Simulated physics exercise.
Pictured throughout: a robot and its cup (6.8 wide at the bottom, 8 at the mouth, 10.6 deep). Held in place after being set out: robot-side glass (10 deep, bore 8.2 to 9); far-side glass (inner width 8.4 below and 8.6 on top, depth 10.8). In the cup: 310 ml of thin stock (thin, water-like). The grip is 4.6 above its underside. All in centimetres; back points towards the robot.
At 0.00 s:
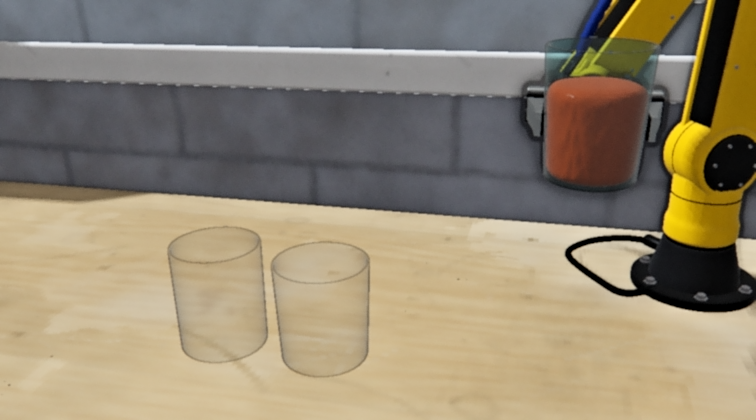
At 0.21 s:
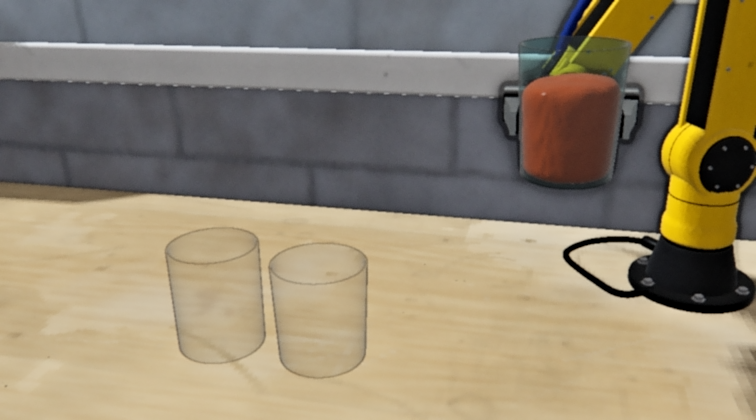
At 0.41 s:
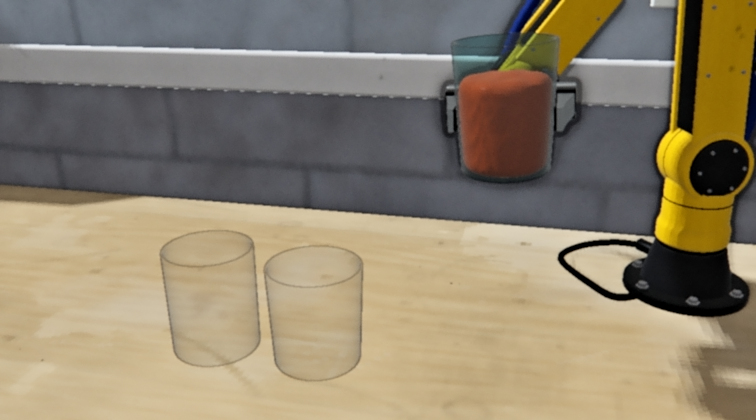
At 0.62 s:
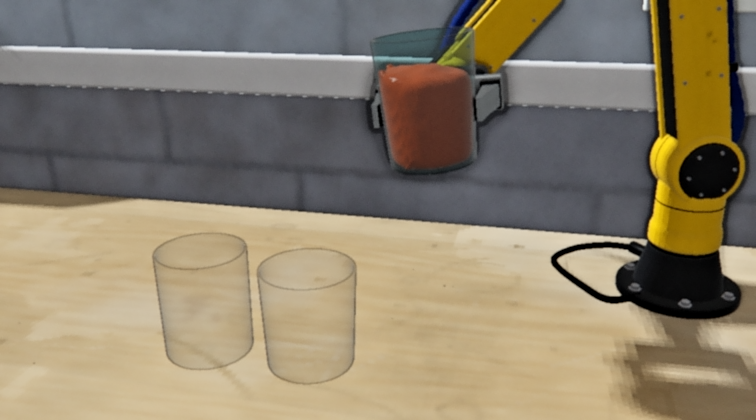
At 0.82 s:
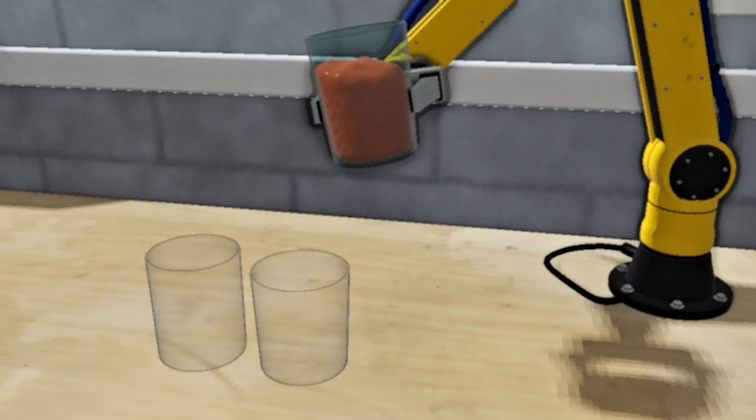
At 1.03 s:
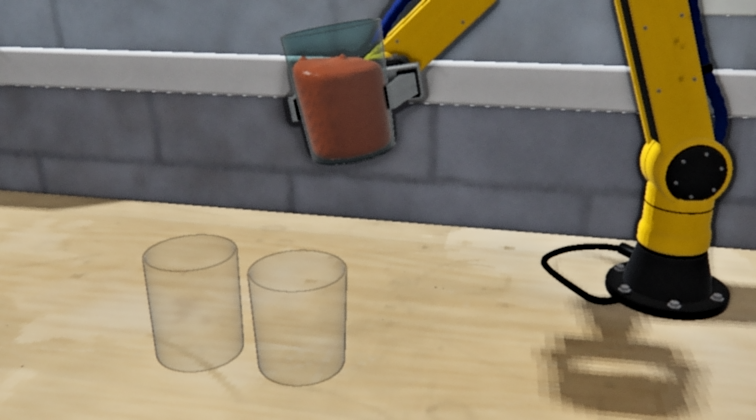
A pale wooden tabletop stands before a grey block wall with a white rail, seen from slightly above by a camera that shifts very slightly. Two clear, empty glasses stand side by side at left, while a yellow robot arm on a black base at right grips a transparent cup of reddish-orange contents. The arm carries the cup leftward above the table, gradually tilting it slightly.
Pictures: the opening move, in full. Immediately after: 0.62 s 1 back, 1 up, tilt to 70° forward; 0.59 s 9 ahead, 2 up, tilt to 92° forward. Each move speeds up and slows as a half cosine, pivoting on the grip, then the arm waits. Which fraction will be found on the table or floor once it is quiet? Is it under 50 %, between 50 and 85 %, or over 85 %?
Between 50 and 85 %.
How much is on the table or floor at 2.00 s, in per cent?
4 per cent.
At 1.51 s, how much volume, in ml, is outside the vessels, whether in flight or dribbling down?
Reading: Near 10 ml.
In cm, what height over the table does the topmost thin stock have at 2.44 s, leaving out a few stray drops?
Height: Roughly 27 cm.
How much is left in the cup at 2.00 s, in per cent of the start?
Remaining: Close to 60 %.
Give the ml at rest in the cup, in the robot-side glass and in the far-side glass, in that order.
Approx. 0 / 0 / 110 ml, in that order.
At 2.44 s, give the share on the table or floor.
50 %.
After 1.51 s, tilted 63° forward, liquid up to 30 above the table; 300 ml in the cup, 10 ml in the air or running down outside.
After 2.00 s, tilted 84° forward, liquid up to 42 above the table; 195 ml in the cup, 80 ml in the far-side glass, 10 ml on the table or floor, 25 ml in the air or running down outside.
After 2.44 s, tilted 92° forward, liquid up to 55 above the table; 150 ml on the table or floor, 90 ml in the far-side glass, 20 ml in the cup, 50 ml in the air or running down outside.
After 3.24 s, tilted 92° forward, liquid up to 7 above the table; 200 ml on the table or floor, 110 ml in the far-side glass.
At rest, 200 ml on the table or floor, 110 ml in the far-side glass. That is 65 % on the table or floor.
